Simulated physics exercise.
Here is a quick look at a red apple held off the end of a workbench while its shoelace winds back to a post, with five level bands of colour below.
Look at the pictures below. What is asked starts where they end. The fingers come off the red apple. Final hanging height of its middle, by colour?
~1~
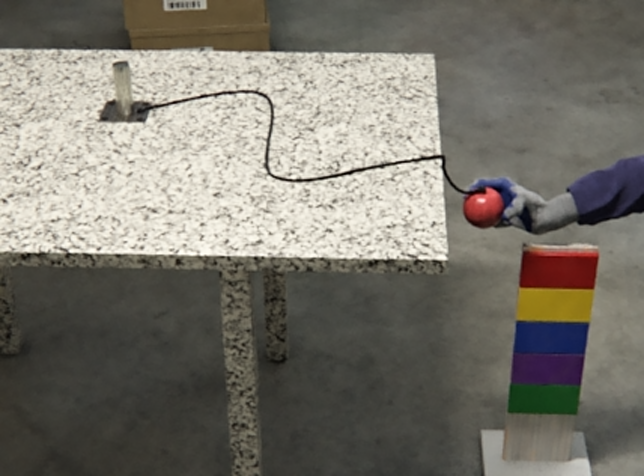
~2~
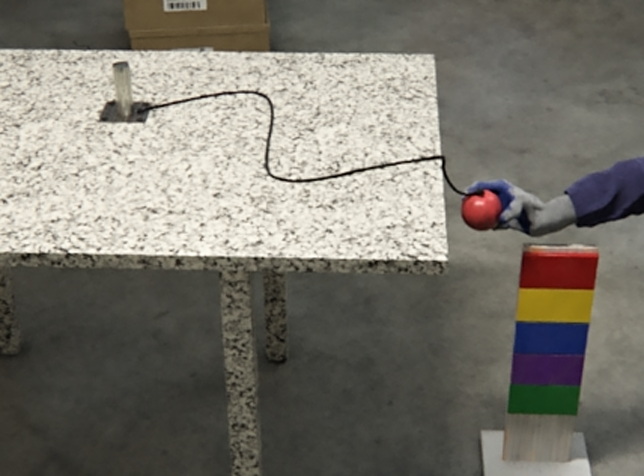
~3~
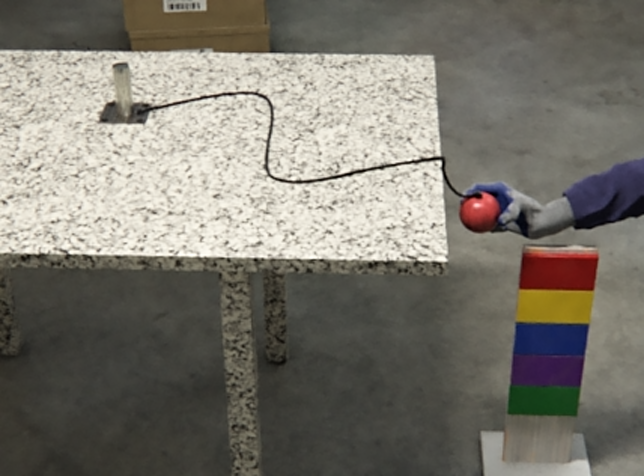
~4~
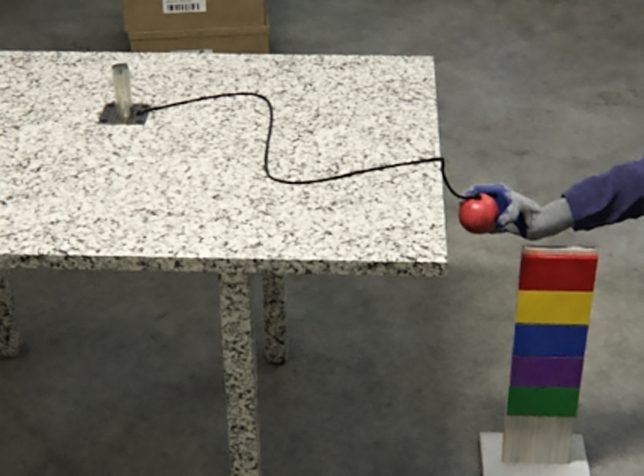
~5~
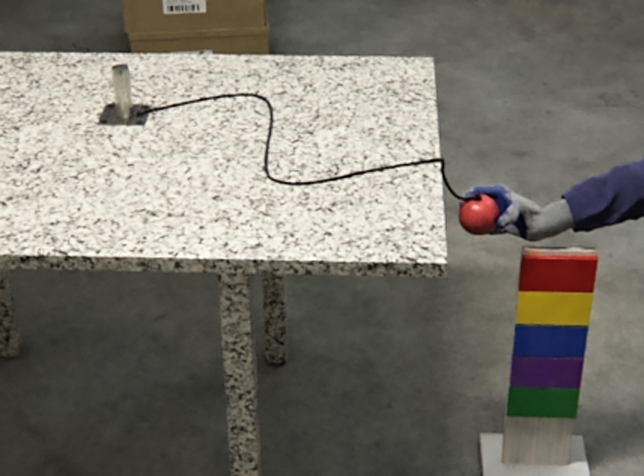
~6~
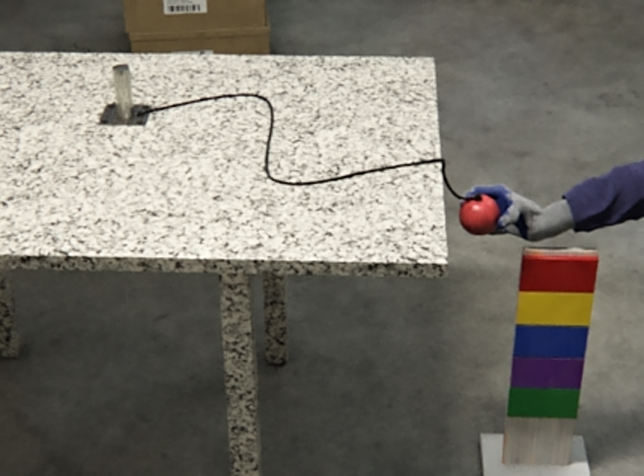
Purple band.
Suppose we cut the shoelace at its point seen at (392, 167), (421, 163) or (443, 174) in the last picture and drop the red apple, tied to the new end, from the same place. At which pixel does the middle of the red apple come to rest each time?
The three cuts give roughly (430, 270), (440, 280) and (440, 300) respectively.
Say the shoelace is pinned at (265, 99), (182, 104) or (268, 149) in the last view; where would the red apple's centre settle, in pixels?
Pixel spots, one per try: About (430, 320), (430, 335), (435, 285).
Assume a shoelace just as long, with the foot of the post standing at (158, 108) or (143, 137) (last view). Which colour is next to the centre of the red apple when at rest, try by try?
Green; green.
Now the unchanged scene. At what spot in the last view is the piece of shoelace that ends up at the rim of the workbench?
Around (272, 179).
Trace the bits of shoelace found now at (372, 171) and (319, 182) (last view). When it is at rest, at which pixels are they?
The first at (437, 221), the second at (438, 176).
Early on, apple near (463, 372); level with purple.
Midway, apple near (402, 318); level with purple.
Near the end, apple near (444, 343); level with purple.
Finally, apple near (427, 340); level with purple. Its middle rests at the purple band.
